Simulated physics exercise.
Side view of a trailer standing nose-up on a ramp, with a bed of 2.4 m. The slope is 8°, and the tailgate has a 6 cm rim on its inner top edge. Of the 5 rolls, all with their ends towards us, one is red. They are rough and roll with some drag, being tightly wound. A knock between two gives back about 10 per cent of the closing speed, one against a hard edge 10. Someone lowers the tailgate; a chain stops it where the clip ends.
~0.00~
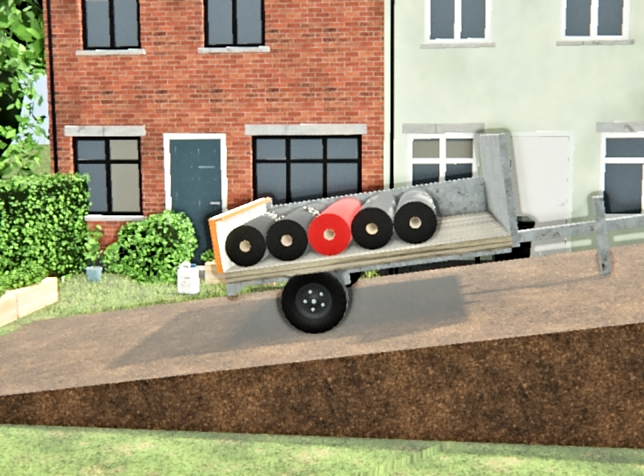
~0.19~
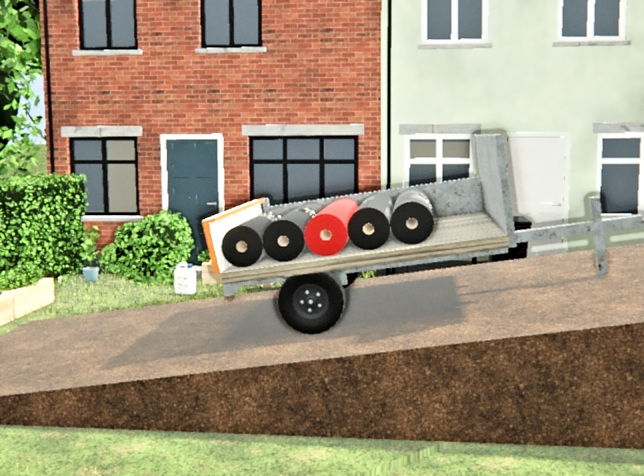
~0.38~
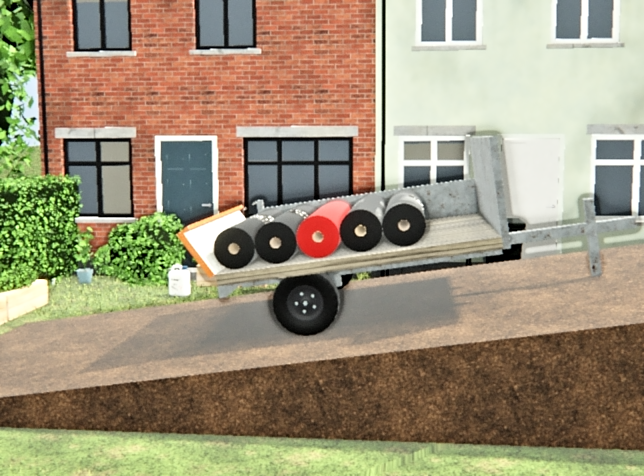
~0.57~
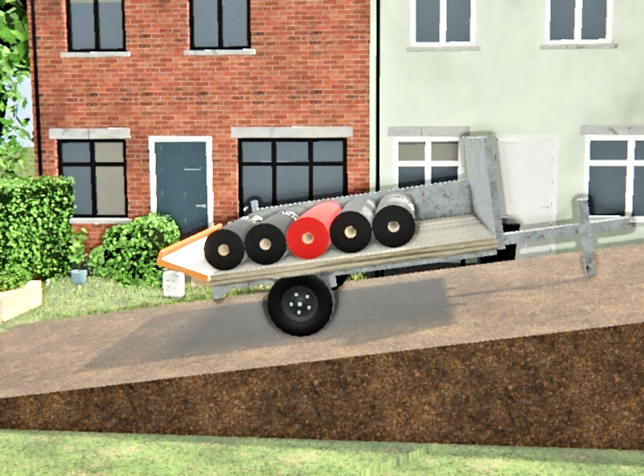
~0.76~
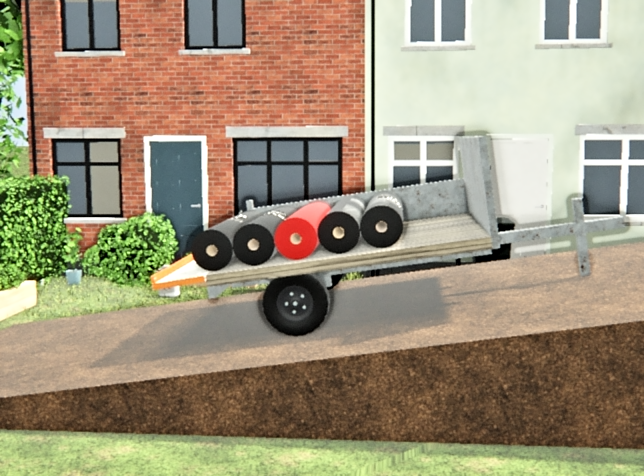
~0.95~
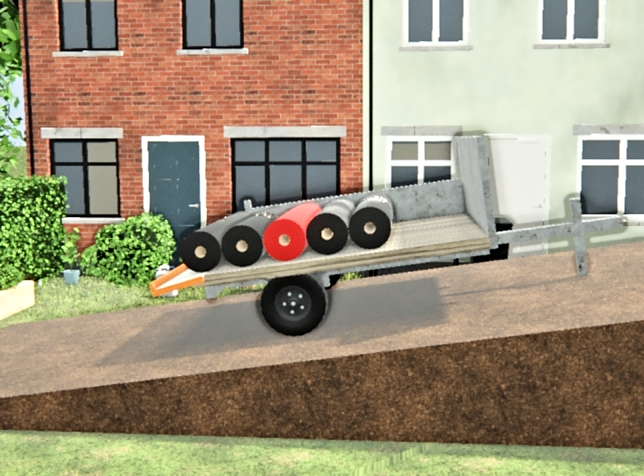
Five rolls, the middle one red, rolling slowly left down a sloping trailer bed as its tailgate swings open and down.
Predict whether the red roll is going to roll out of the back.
Red rolls out.
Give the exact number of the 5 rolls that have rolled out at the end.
The count is 5.
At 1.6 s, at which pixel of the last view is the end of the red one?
Around (235, 247).
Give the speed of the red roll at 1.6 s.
Near 0.8 m/s.
By 1.6 s, red is on the bed, 25 cm short of the hinge, rolling left; 0 gone off the back.
By 2.3 s, red is on the gate, 20 cm past the hinge, rolling left; 2 gone off the back.
By 3.1 s, red is dropping off the gate; 3 gone off the back.
Finally (6.9 s), red is off the vehicle; 5 gone off the back.
